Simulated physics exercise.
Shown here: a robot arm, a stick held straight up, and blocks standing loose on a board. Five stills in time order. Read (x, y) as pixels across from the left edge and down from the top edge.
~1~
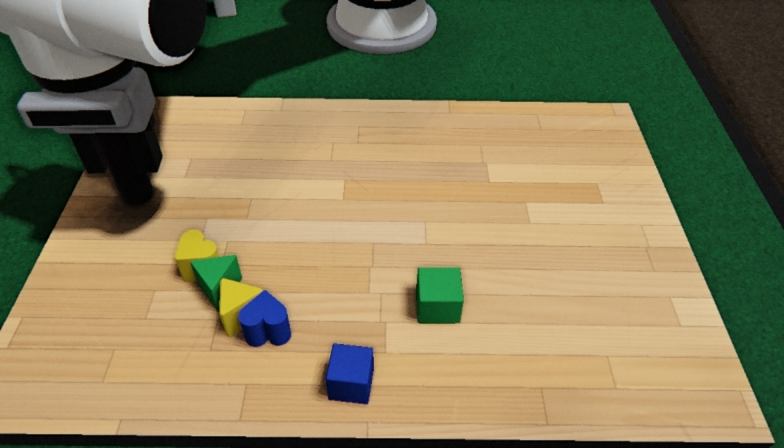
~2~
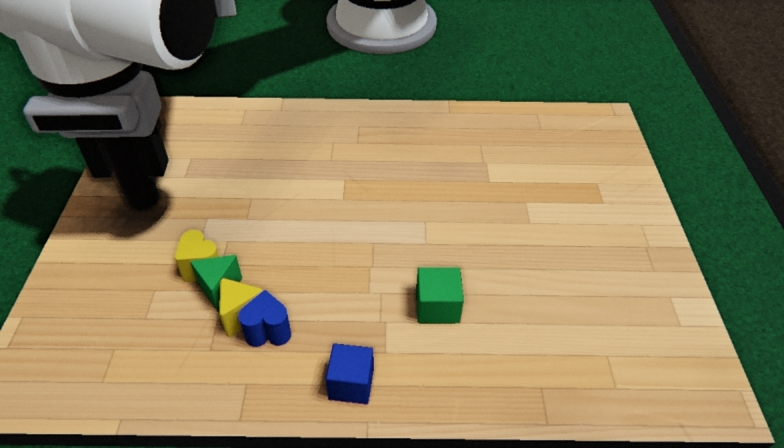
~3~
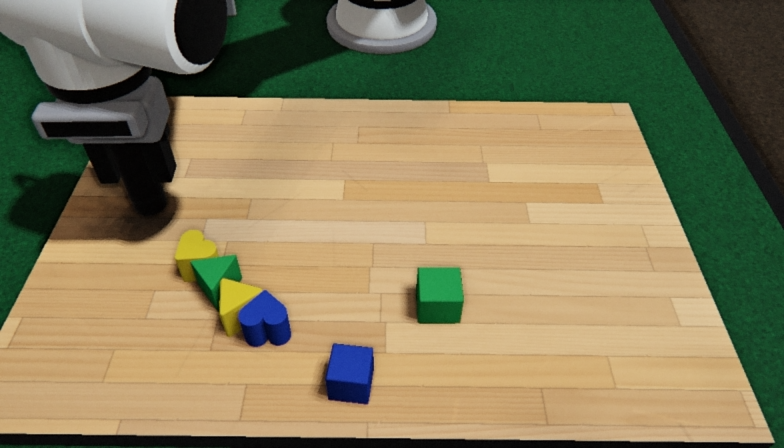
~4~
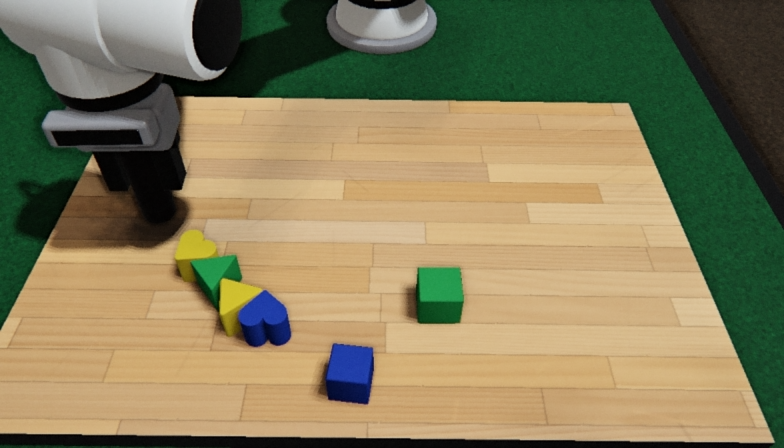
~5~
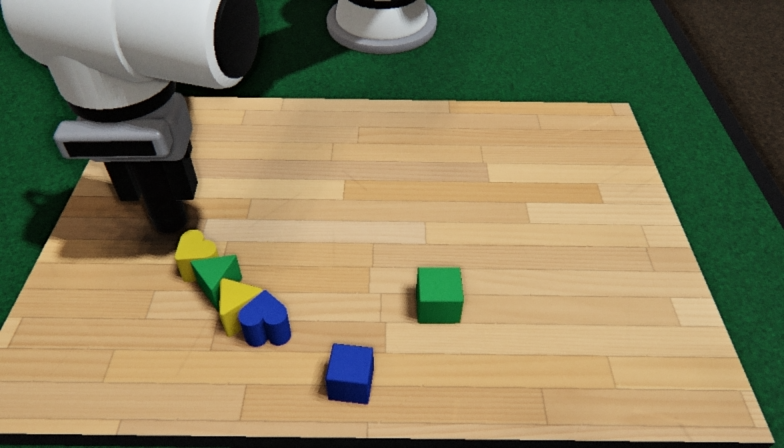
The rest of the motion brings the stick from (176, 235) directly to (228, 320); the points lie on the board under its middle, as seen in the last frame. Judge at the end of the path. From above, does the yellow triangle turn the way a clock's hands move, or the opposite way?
The turn is anti-clockwise.
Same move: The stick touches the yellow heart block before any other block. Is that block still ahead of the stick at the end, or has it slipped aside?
Slid off.
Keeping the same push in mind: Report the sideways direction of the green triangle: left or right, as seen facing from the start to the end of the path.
Well, taking the path from its start to its end as straight ahead, the green triangle moves to the right.
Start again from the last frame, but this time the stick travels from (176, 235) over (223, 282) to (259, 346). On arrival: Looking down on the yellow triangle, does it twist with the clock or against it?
Viewed from overhead, the yellow triangle winds up turned anticlockwise.
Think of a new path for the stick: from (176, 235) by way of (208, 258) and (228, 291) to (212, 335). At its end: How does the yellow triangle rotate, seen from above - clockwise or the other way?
It turns round anticlockwise.
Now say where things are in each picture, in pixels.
In the first frame, lower end of the stick (139, 196), tops of blocks, yellow heart block (194, 245), green triangle (212, 267), yellow triangle (235, 293), blue heart block (263, 310), blue four-sided block (350, 362).
In the second frame, stick (144, 200), blocks as before.
In the third frame, stick (151, 206), blocks as before.
In the fourth frame, stick (161, 213), blocks as before.
In the fifth frame, stick (171, 223), yellow heart block (194, 245), green triangle (212, 267), yellow triangle (235, 293), blue heart block (263, 310), blue four-sided block (350, 362).
On the path given first. One third of the way, stick (189, 249); yellow heart block (208, 258); green triangle (208, 282); yellow triangle (239, 297).
Two thirds of the way, stick (207, 278); yellow heart block (234, 274), turned 10° clockwise; green triangle (200, 303); yellow triangle (243, 302); blue heart block (271, 315).
At the end, stick (224, 309); yellow heart block (254, 279), turned 20° anticlockwise; green triangle (199, 322), turned 40° clockwise; yellow triangle (256, 316), turned 25° anticlockwise; blue heart block (287, 324), turned 15° anticlockwise; blue four-sided block not moved.
